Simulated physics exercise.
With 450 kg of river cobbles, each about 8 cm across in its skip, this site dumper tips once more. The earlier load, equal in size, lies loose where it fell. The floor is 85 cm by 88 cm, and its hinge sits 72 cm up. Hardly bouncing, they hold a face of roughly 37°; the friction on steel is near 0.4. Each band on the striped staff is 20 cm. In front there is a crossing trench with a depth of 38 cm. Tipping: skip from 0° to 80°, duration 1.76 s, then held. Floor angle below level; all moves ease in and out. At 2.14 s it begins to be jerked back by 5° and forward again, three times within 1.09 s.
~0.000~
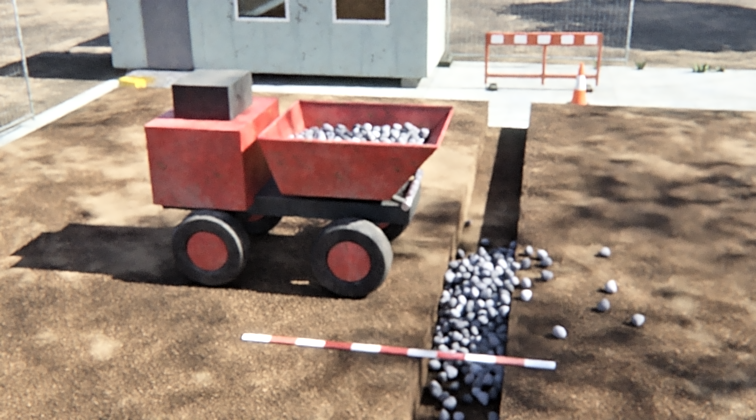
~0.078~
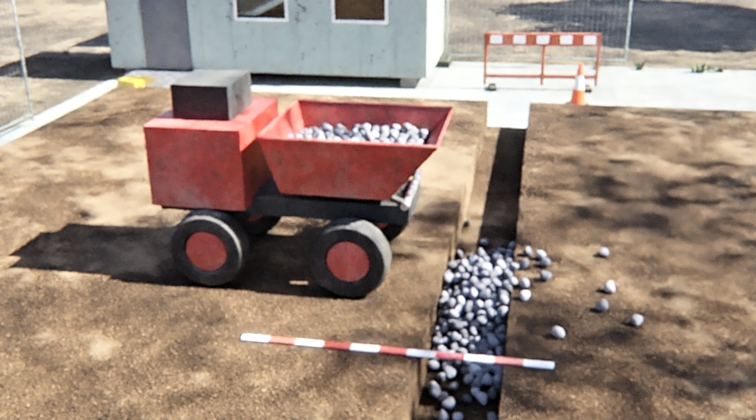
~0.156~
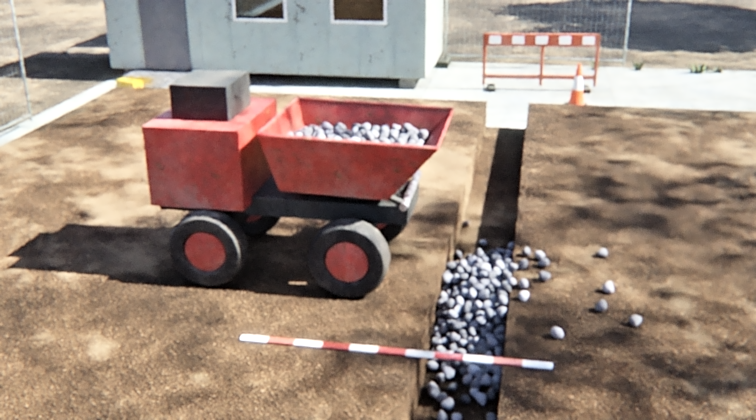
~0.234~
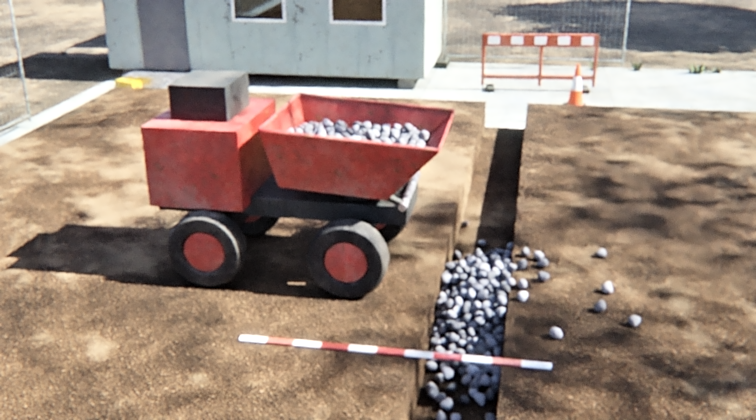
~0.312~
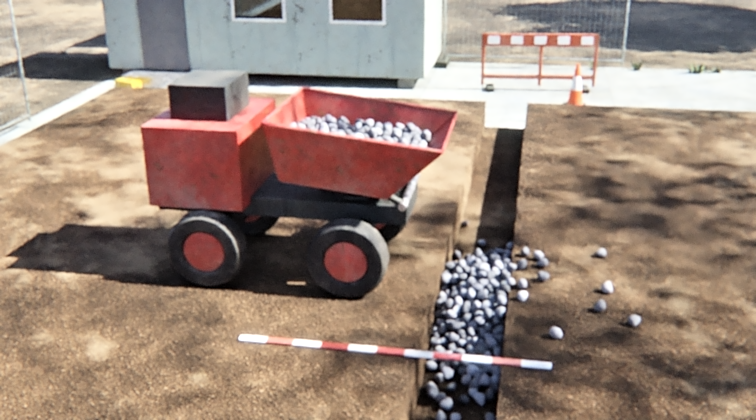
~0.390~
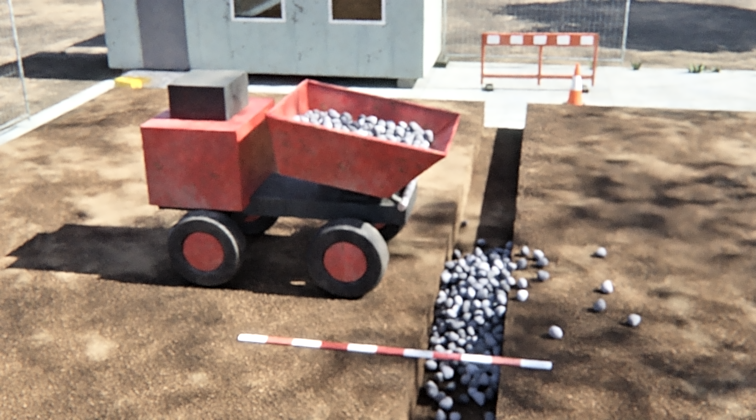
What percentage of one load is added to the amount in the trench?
Some 17 per cent is added.
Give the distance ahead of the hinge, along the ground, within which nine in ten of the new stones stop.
I'd say close to 170 centimetres ahead of it.
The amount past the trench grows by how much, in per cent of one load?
85 %.
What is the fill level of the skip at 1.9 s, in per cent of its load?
Close to 45 in a hundred.
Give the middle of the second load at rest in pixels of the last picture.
Roughly at (552, 275) in the last picture.
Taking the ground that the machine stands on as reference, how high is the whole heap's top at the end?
I'd say close to 28 cm above the ground.
After 1.3 s the floor is at 68°; in per cent of one load, 100 in the skip, 98 in the trench, 2 past the trench; the foremost stones are at (576, 284).
After 1.9 s the floor is at 80°; in per cent of one load, 44 in the skip, 110 in the trench, 46 past the trench; the foremost stones are at (599, 286).
After 3.7 s the floor is at 80°; in per cent of one load, 0 in the skip, 115 in the trench, 85 past the trench; the foremost stones are at (751, 289).
After 6.2 s the floor is at 80°; in per cent of one load, 0 in the skip, 115 in the trench, 85 past the trench; the foremost stones are at (751, 289). Net gain in the trench, 17.
